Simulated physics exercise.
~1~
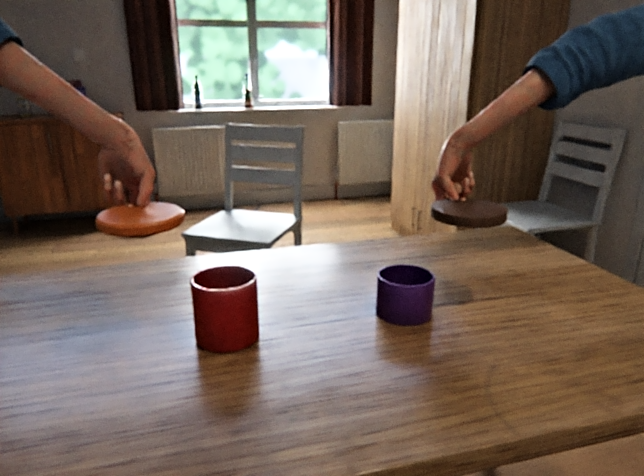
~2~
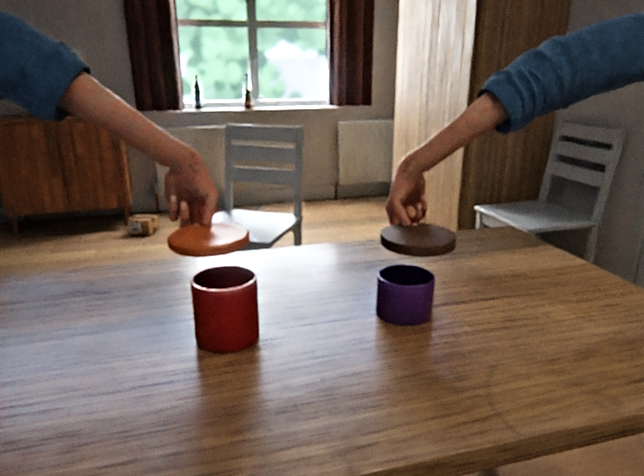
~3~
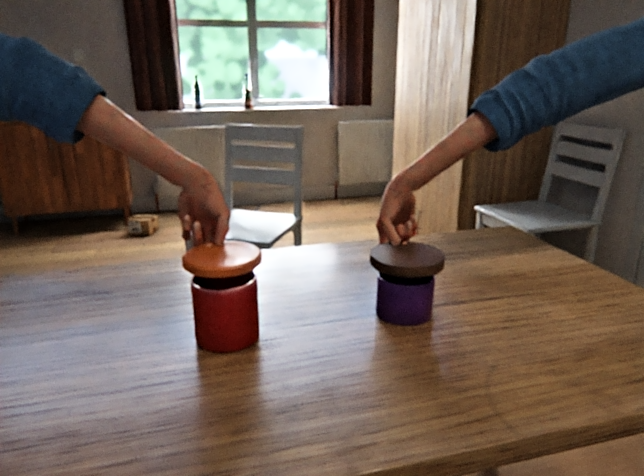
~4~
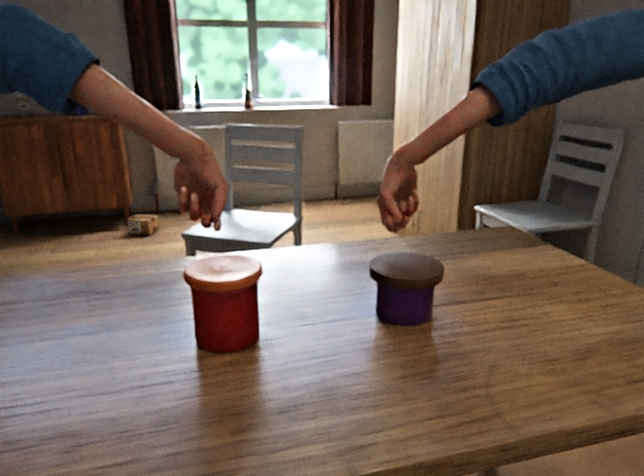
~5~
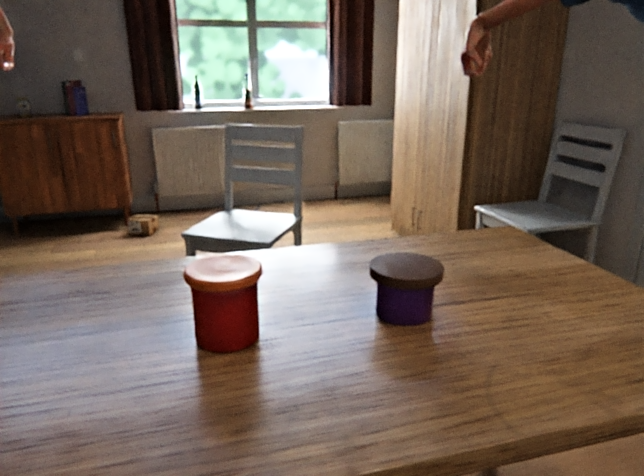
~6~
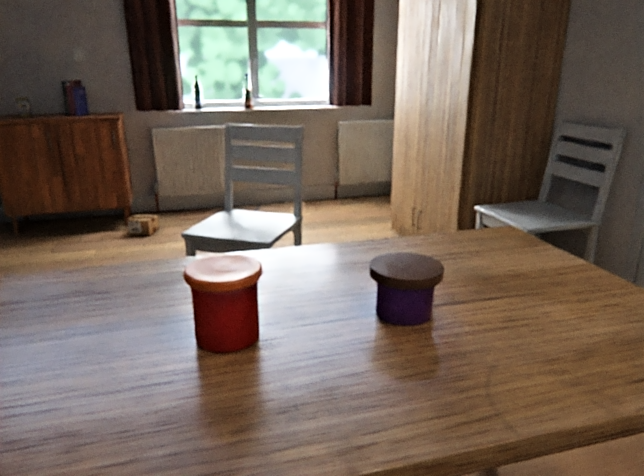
Two blue-sleeved arms reach in from the left and right over a wooden table, seen from slightly above, in a room with a bright window, pale chairs and a wooden cabinet. On the table stand an open red mug at left and a smaller purple cup at right. The left hand carries an orange coaster rightward while the right hand brings a brown one leftward, and both lower them onto the pots. The fingers let go without pushing, and the arms withdraw from view. Each coaster stays resting on its rim, covering the pot like a lid.
